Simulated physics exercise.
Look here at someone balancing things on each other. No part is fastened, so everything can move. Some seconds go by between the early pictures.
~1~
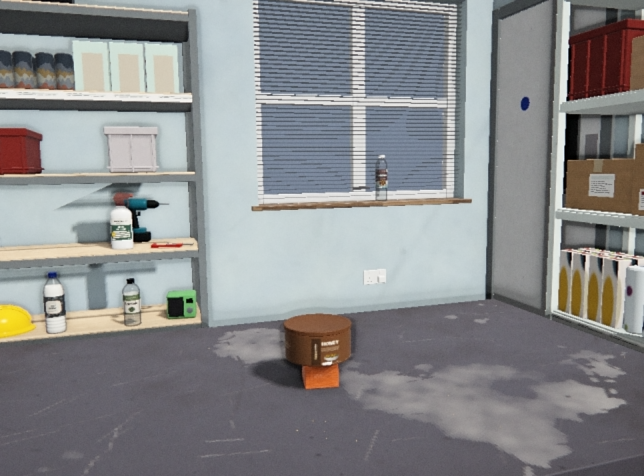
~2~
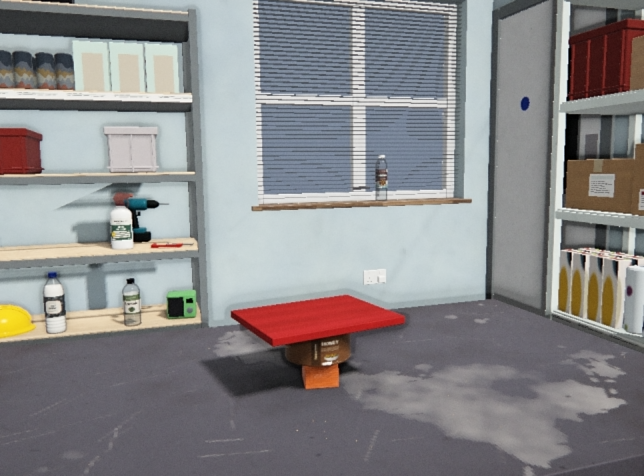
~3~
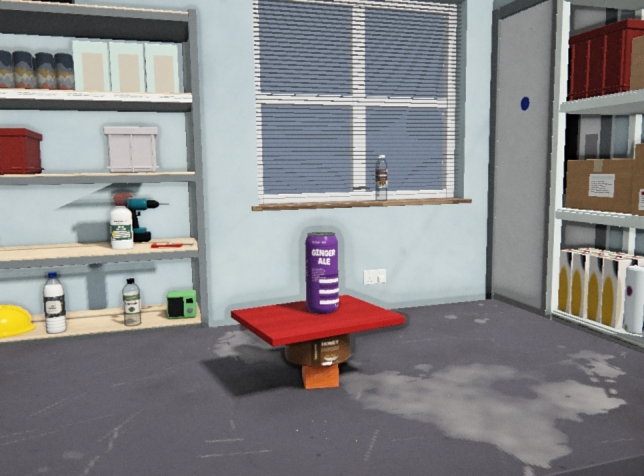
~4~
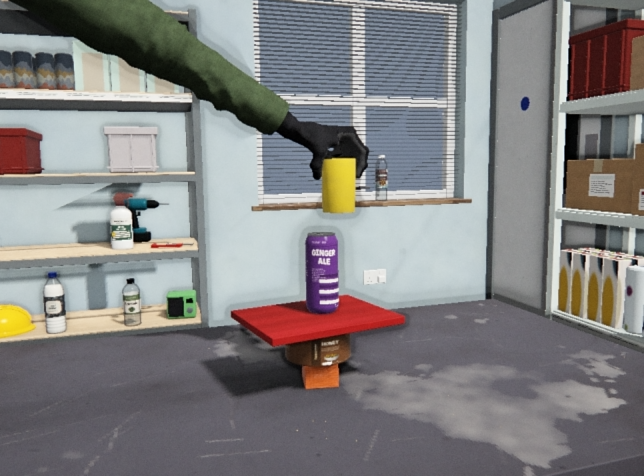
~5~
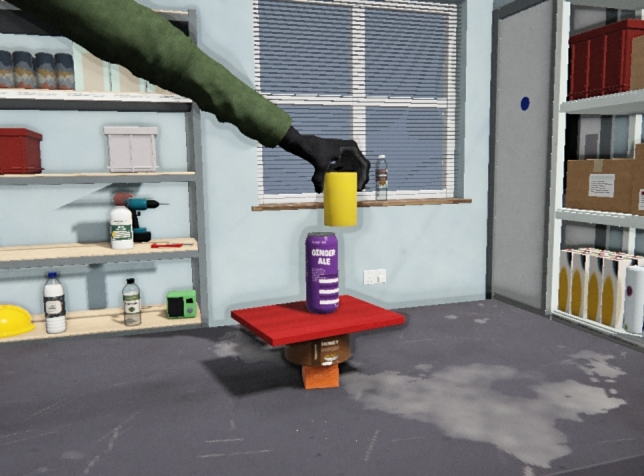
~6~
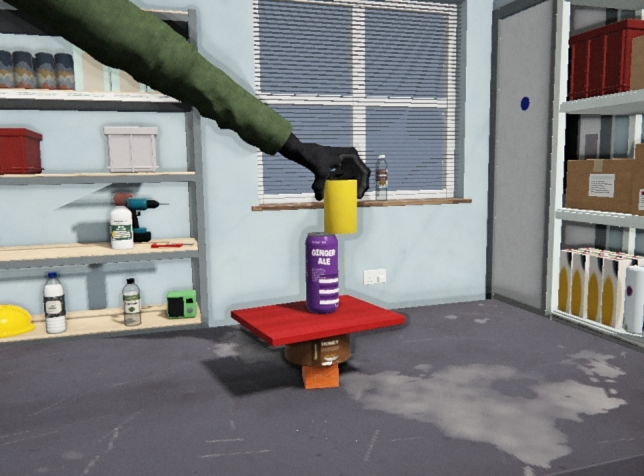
In a garage-like room with shelves on both sides and a blinded window, a fixed, level view faces a low stack on the grey floor. A round brown container sits on a small orange block at the centre, then a red board appears on it, followed by a purple can. A gloved hand on a green-sleeved arm reaches from the upper left and lowers a yellow cup onto the can, still gripping it.
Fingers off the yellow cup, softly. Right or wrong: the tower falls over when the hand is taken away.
Right.
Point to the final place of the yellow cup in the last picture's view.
Roughly at pixel (452, 359).
Then, 0.50 s on from there, yellow cup now fallen.
Then, 0.70 s on from there, things are still on the move.
In the end, fallen, yellow cup; the other 4 unmoved. At the end, from the last picture's camera, yellow cup near (452, 359). The pile comes apart.
